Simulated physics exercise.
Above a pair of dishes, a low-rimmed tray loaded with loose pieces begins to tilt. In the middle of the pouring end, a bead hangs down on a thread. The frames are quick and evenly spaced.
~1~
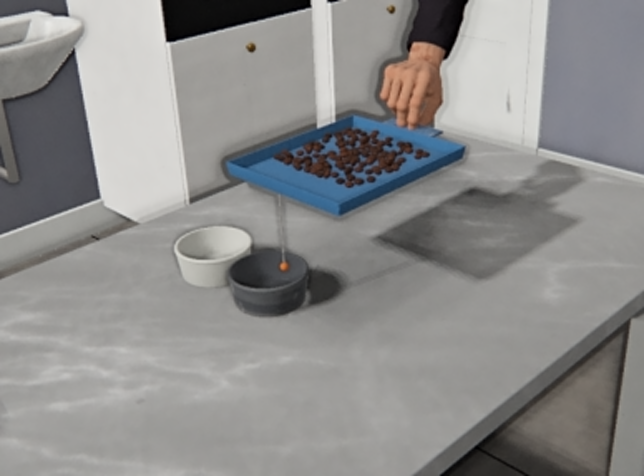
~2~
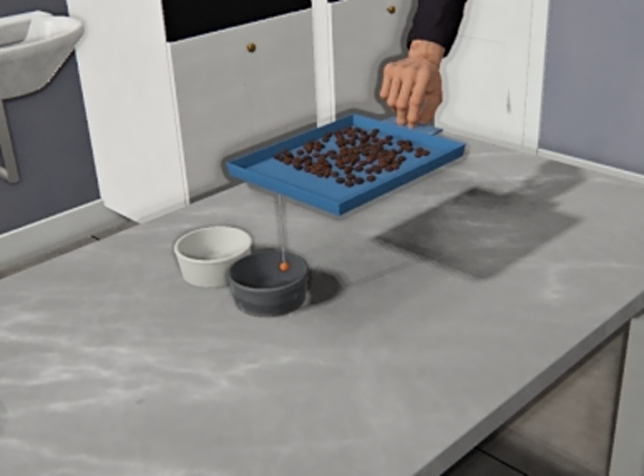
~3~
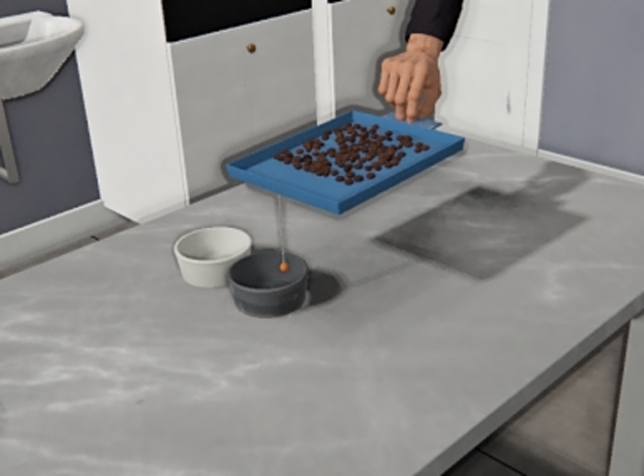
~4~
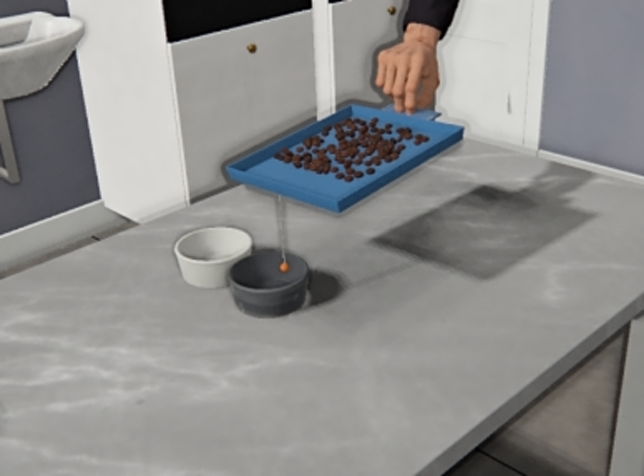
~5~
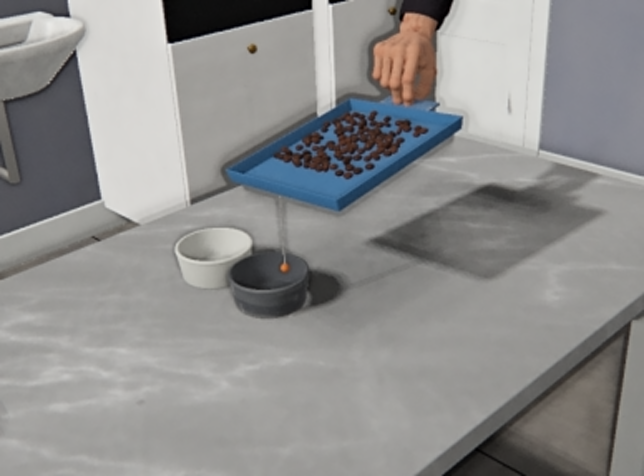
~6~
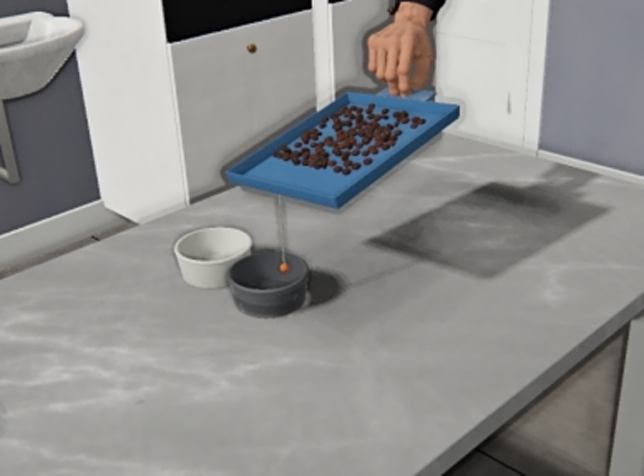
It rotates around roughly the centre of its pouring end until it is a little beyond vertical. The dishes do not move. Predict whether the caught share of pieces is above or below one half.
Above one half.
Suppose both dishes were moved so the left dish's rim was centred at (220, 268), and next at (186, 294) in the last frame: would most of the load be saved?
First try: Higher than half; second try: Lower than half.
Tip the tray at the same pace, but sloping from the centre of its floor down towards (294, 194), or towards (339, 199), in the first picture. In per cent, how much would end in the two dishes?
The first comes to 10 %, while the second comes to 0 %.
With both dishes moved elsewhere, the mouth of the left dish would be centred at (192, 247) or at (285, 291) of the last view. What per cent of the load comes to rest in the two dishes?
About 70 and 0 per cent respectively.
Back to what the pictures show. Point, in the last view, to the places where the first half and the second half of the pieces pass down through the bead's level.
I'd say around (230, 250) at first, then around (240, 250).
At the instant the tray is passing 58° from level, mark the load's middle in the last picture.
Its middle sits at about pixel (262, 169).
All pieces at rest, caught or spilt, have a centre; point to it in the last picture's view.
Resting centre, last picture - approx. (245, 287).
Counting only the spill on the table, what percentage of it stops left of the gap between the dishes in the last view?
That comes to about 70 per cent of the pieces.
Shortly afterwards, tray tipped steeply; all but a few on the tray; only a few in the air.
Next, tray tipped right over; near a quarter on the tray; near a quarter in the right dish; near a quarter in the left dish; a little outside both; a little in the air.
Some moments later, tray tipped past a quarter turn; near half in the right dish; near a quarter in the left dish; near a quarter outside both.
In the end, tray tipped past a quarter turn; near half in the right dish; near a quarter in the left dish; near a quarter outside both.
